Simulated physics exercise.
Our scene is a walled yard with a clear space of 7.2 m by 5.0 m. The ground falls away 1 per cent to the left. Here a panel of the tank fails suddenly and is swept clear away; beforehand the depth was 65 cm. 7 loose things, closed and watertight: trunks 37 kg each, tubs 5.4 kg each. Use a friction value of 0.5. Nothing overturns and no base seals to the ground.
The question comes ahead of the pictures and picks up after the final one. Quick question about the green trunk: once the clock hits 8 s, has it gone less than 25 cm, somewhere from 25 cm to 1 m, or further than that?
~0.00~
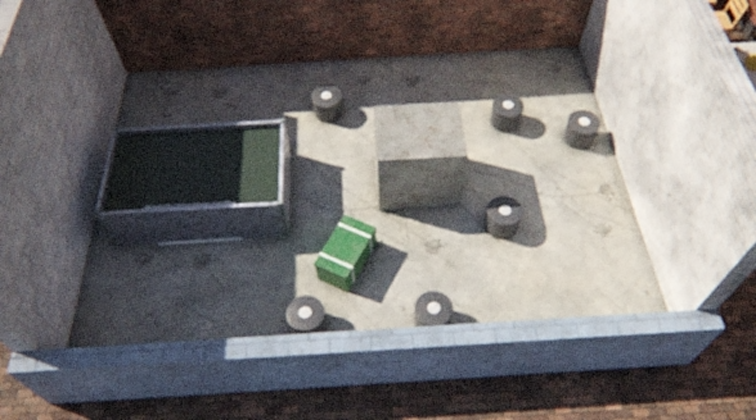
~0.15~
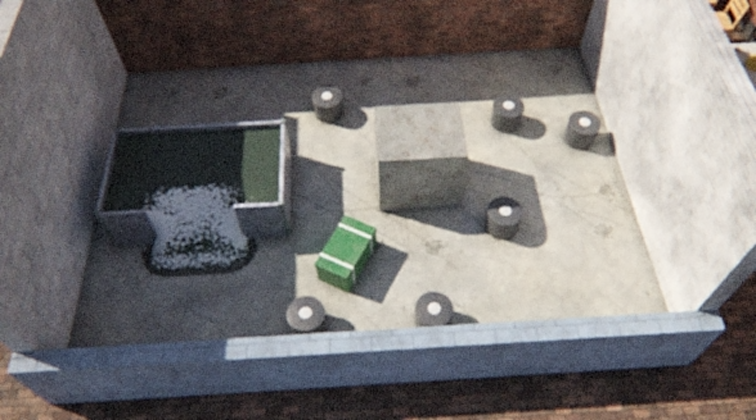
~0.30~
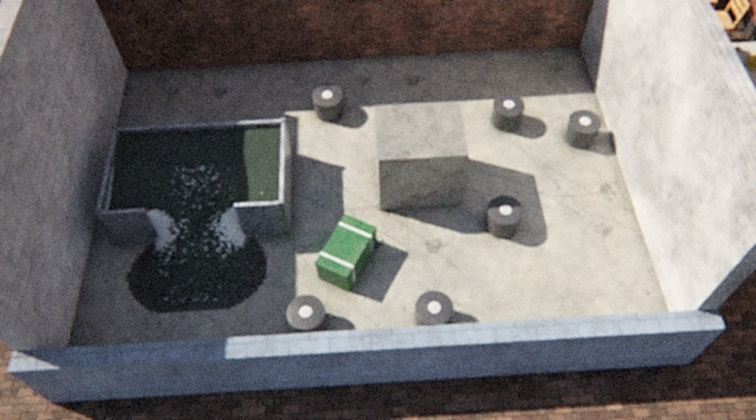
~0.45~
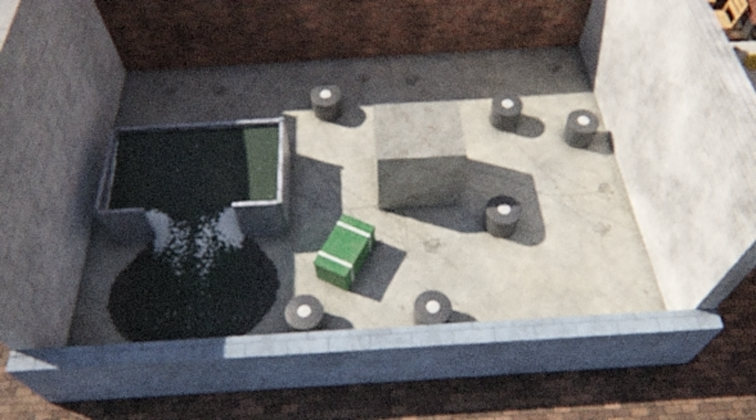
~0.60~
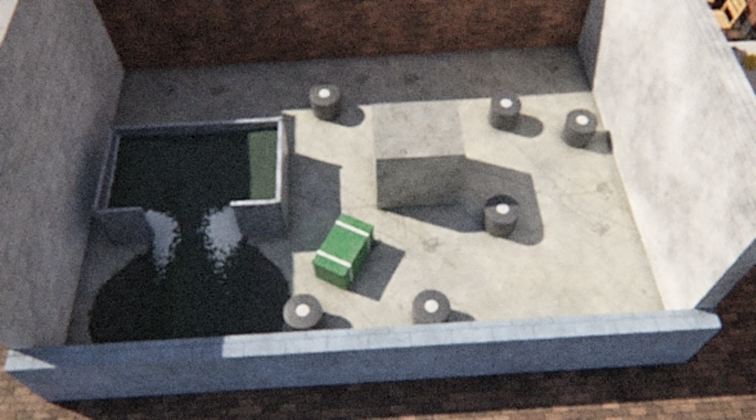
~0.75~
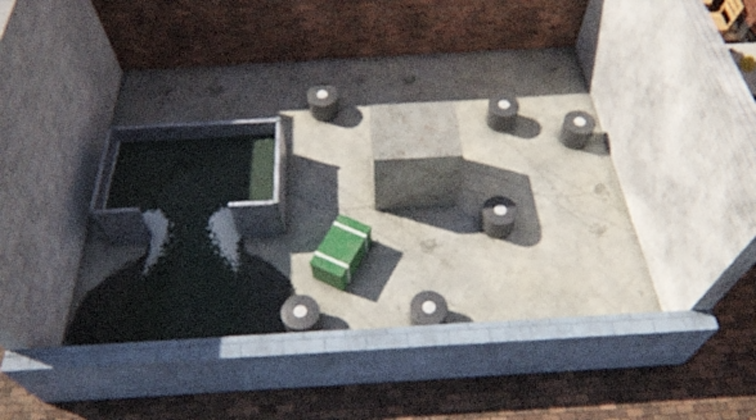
My money says it stays right about there.
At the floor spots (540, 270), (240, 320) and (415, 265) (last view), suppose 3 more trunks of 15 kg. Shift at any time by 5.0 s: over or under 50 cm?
Answers, first to last: Exceeding, exceeding, exceeding.
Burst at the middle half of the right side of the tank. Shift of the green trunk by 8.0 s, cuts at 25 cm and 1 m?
My answer is that the green trunk edges over slightly.
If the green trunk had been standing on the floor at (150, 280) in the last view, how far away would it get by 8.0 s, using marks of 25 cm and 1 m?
Outcome: It is shifted a bit.
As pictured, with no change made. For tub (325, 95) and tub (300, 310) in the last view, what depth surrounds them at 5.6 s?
About 4 and 8 cm.
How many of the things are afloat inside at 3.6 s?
Of them, 1.
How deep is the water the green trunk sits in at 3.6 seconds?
I'd put it at about 4 cm.
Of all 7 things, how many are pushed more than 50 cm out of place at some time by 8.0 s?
6 in all.
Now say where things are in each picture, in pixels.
In the first frame, the green trunk at (346, 245), on the bottom; water covers 2.9 m2; 0 of 7 have shifted.
In the second frame, the green trunk at (346, 246) rests on the ground; 3.5 m2 under water; 0 of 7 have shifted.
In the third frame, the green trunk at (346, 245), on the bottom; 4.4 m2 under water; 0 of 7 have shifted.
In the fourth frame, the green trunk at (345, 244) rests on the ground; water covers 5.5 m2; 0 of 7 have shifted.
In the fifth frame, the green trunk at (344, 243) rests on the ground; water covers 6.2 m2; 0 of 7 have shifted.
In the sixth frame, the green trunk at (341, 244), on the bottom; water covers 6.5 m2; 0 of 7 have shifted.
After 1.6 s the green trunk is near (341, 244), 0.0 m from its start, aground; 0 afloat.
After 3.6 s the green trunk is near (341, 244), 0.0 m from its start, aground; 1 afloat.
After 5.6 s the green trunk is near (341, 244), 0.0 m from its start, aground; 3 afloat.
After 8.0 s the green trunk is near (341, 244), 0.0 m from its start, aground; 6 afloat.
